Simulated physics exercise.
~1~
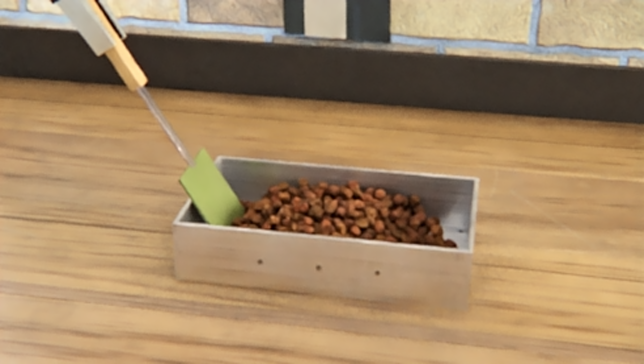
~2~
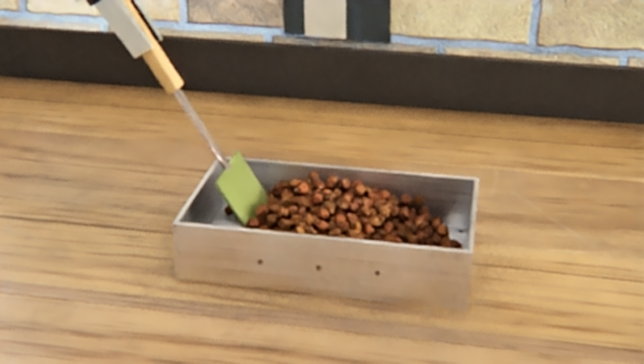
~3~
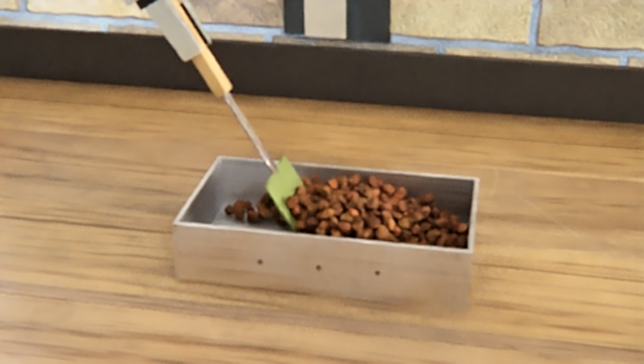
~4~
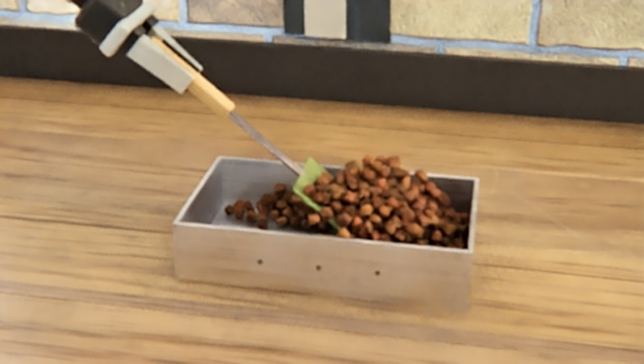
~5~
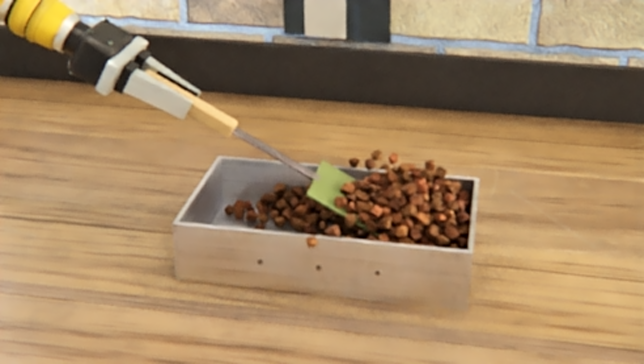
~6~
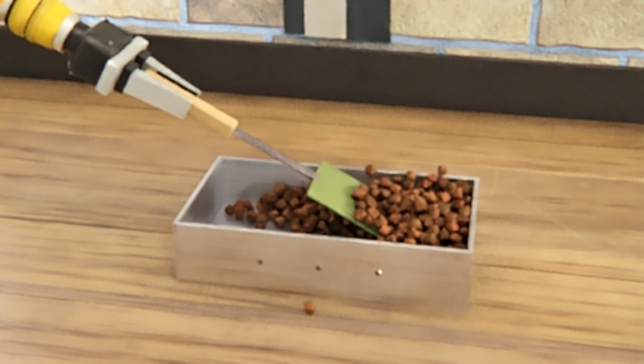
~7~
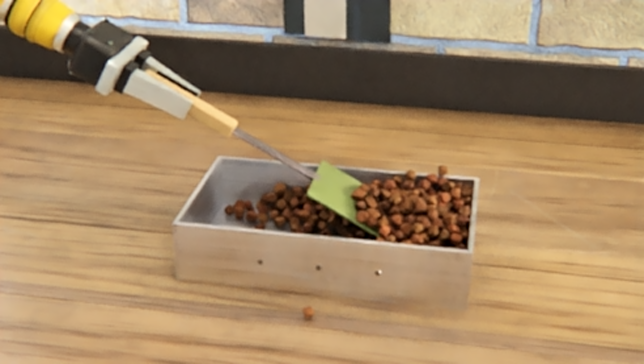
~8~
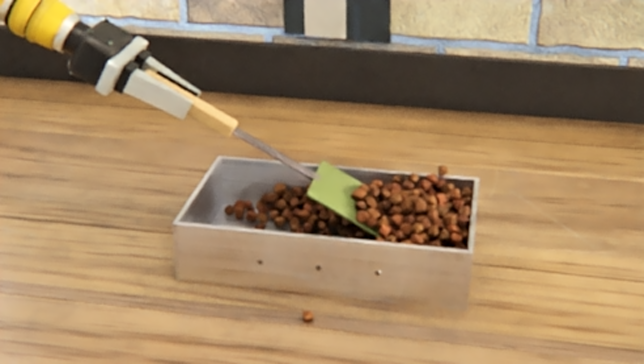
At the start, a tool with a green blade stands at the left end of a metal trough on a wooden table, beside a bed of brown pet food pellets. The blade pushes to the right through the pellets, heaping them toward the right side and leaving a few behind it. As a yellow and black robot arm comes into view, the tool tilts lower and the heap rises. Several pellets jump up, and one drops over the front wall. At the end, the blade rests against the piled pellets, with a stray pellet lying on the table in front.
